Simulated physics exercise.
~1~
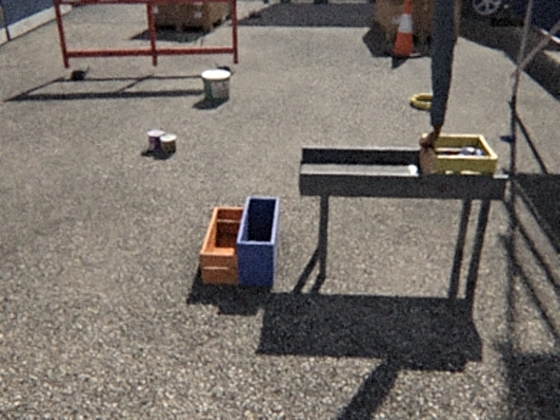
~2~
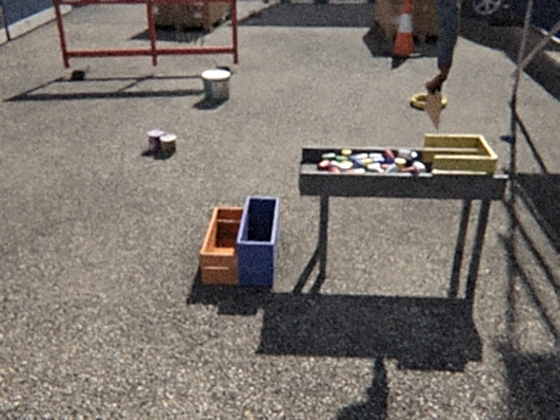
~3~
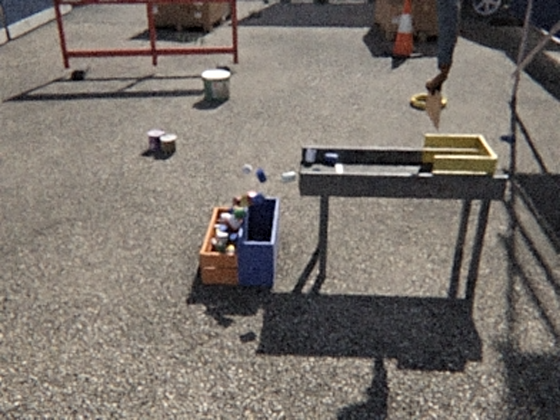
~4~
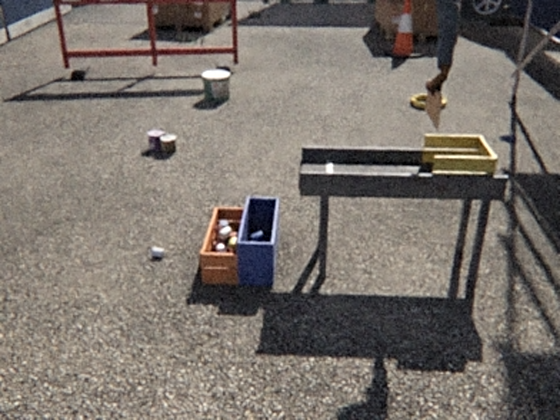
Small jars spilled from a yellow pen as its gate lifted, rode left along a dark belt and flew off the end, mostly dropping into an orange tote beside a blue box, while one ended up on the ground beyond.
